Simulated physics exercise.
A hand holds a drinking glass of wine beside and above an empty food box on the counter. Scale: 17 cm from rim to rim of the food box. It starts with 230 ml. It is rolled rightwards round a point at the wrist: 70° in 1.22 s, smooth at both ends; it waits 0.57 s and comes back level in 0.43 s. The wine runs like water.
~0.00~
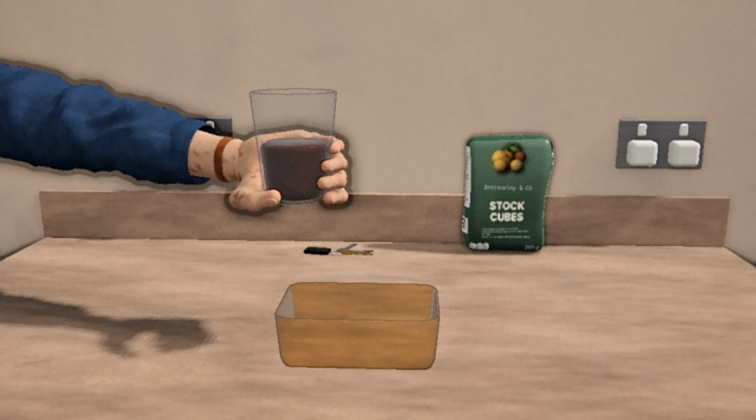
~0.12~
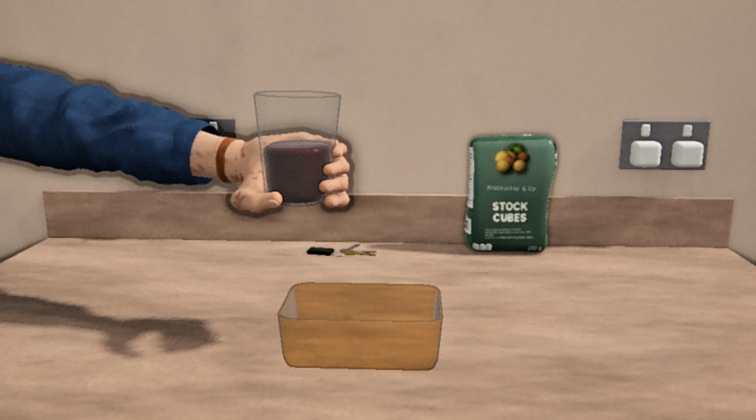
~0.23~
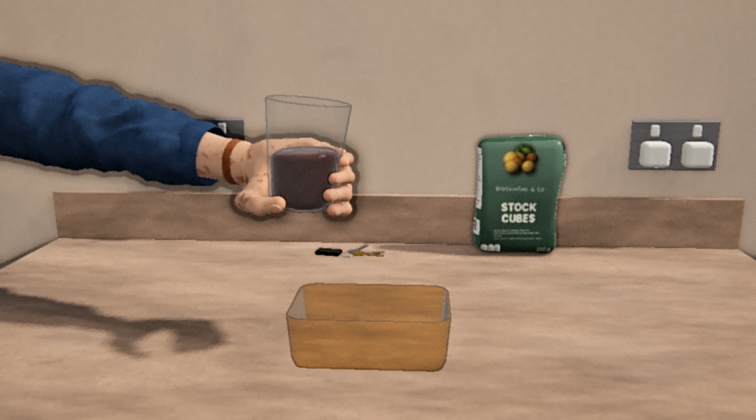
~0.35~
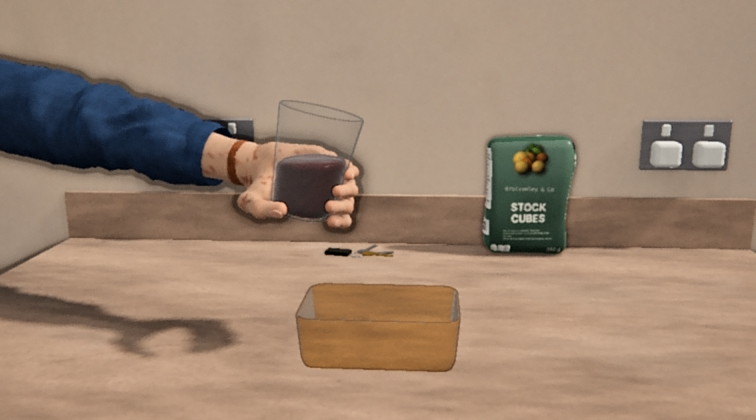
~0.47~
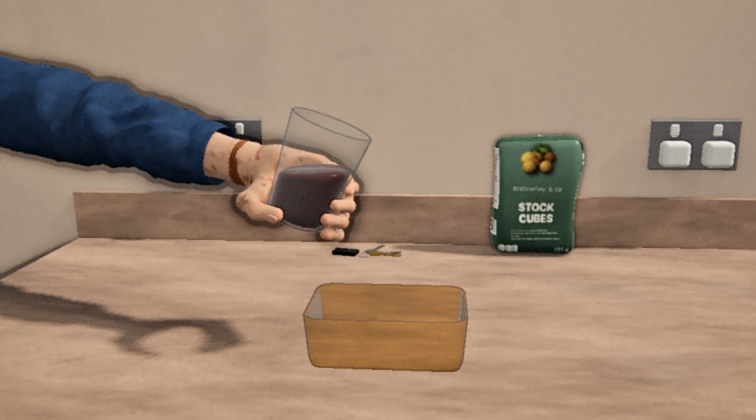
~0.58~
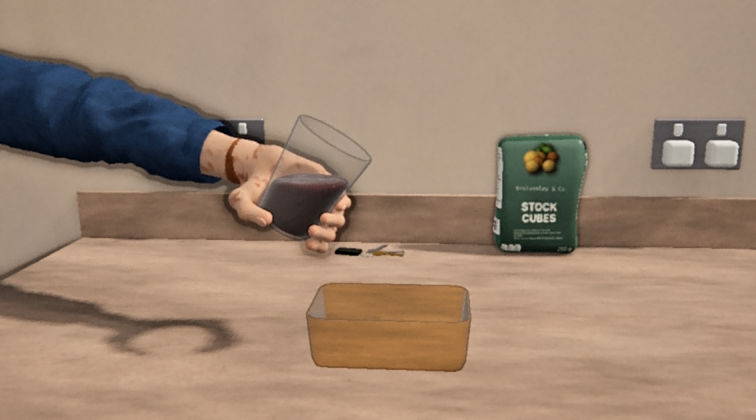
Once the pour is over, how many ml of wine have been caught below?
The food box gets roughly 90 ml.
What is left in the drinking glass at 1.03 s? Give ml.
Some 230 ml.
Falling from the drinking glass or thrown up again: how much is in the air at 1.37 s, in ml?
About 20 ml.
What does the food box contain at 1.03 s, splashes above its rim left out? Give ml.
Some 0 ml.
Then, 1.03 s in, the tilt is 66° and the food box has 0 ml, the drinking glass 230 ml, and 0 ml is on the counter.
Then, 1.37 s in, the tilt is 70° and the food box has 30 ml, the drinking glass 180 ml, and 0 ml is on the counter.
Then, 1.71 s in, the tilt is 70° and the food box has 75 ml, the drinking glass 145 ml, and 5 ml is on the counter.
Then, 2.09 s in, the tilt is 14° and the food box has 90 ml, the drinking glass 140 ml, and 5 ml is on the counter.
Finally, the food box has 90 ml, the drinking glass 140 ml, and 5 ml is on the counter.
